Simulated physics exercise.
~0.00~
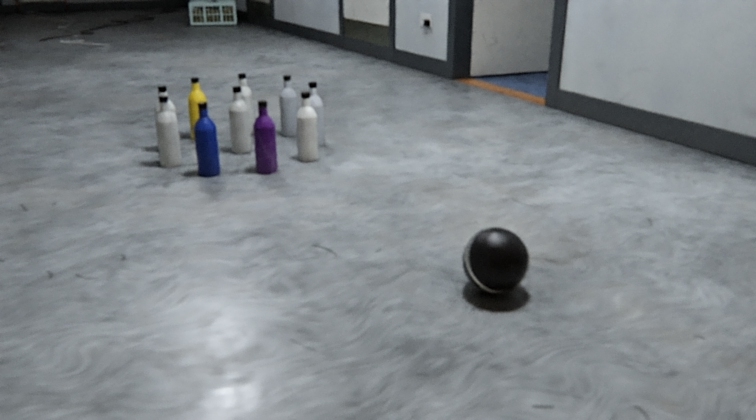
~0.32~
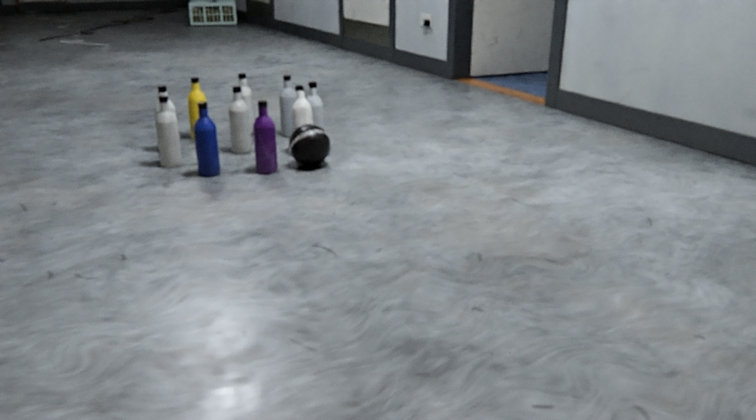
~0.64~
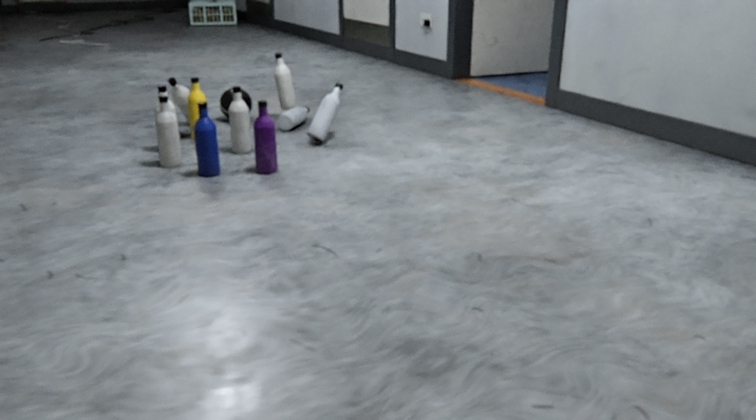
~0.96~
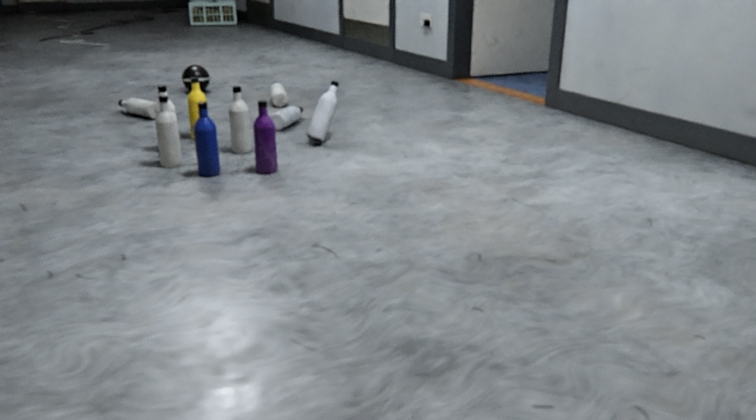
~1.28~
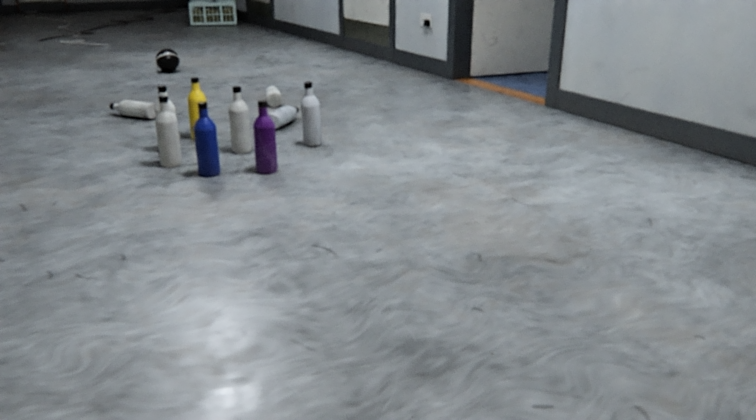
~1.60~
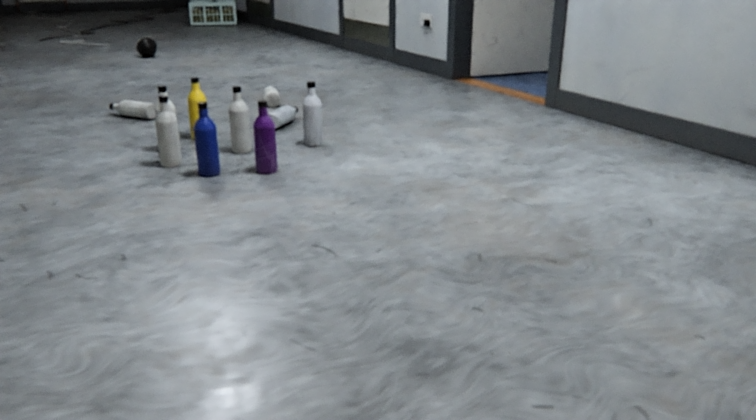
The video shows a black ball rolling across a grey floor into the right side of a cluster of capped bottles, knocking a few over before rolling away toward the back left, while the yellow, blue and purple bottles stay standing.
